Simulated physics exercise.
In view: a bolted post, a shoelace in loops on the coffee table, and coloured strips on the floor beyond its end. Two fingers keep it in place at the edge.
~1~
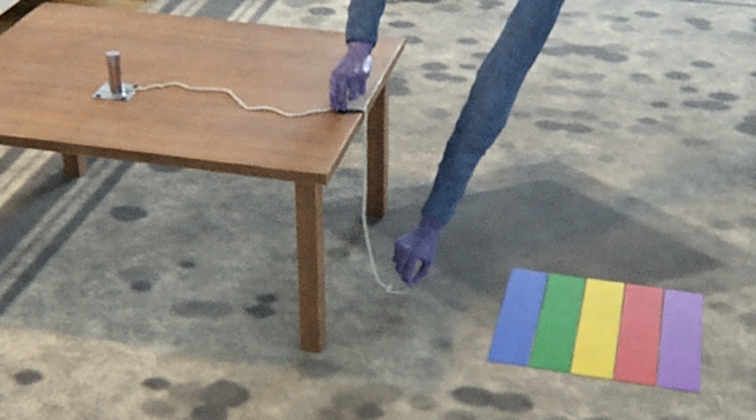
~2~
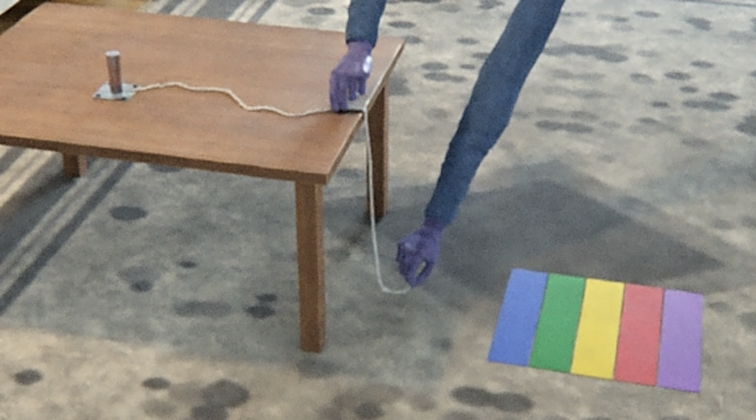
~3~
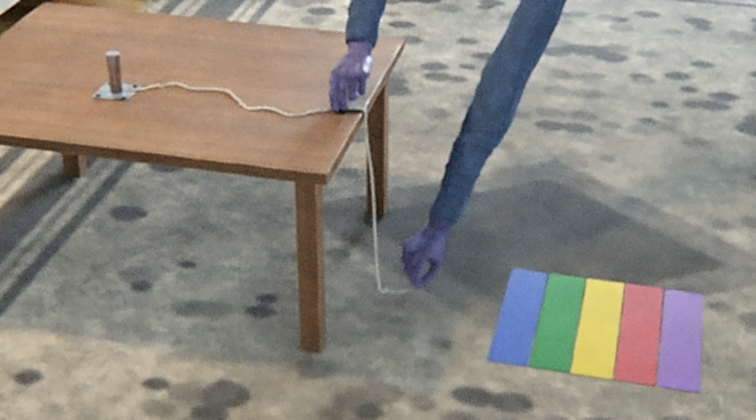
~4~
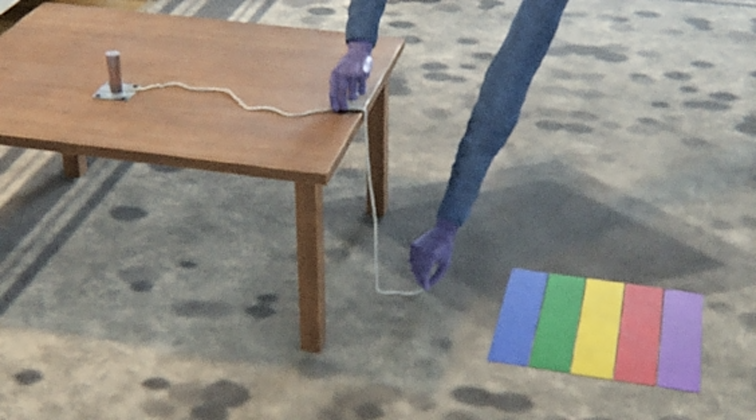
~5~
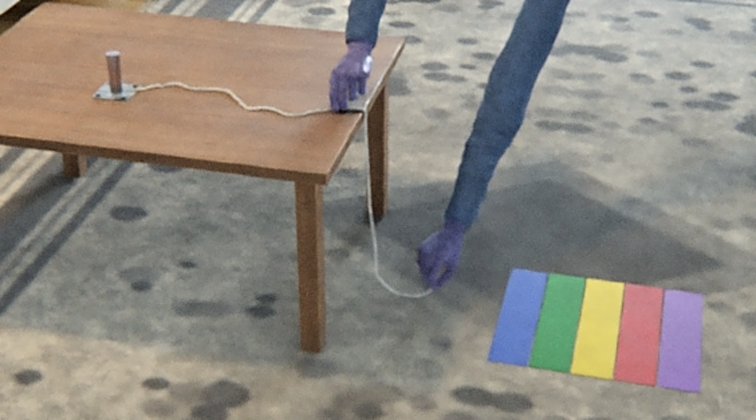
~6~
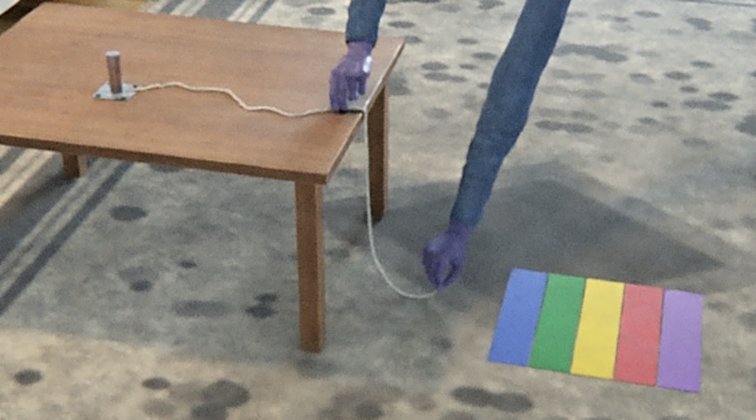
Gloved hand slowly drawing the hanging end of a pale cord rightward while another hand pins it at the wooden table's edge.
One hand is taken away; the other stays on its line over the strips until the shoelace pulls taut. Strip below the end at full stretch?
Yellow.
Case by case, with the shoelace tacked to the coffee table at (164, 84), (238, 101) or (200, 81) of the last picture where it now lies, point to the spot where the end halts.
It would sit near (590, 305) the first time, (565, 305) the second and (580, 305) the third.
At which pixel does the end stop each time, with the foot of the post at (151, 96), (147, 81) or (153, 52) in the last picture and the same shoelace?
First (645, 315), then (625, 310), then (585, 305).
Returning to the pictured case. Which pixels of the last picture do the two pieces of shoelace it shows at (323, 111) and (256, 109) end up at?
Near (366, 119) and (294, 106).
A little later, end near (520, 298); over blue.
Next, end near (571, 305); over green.
When it is tight, end near (602, 309); over yellow. It gets as far as the yellow strip.
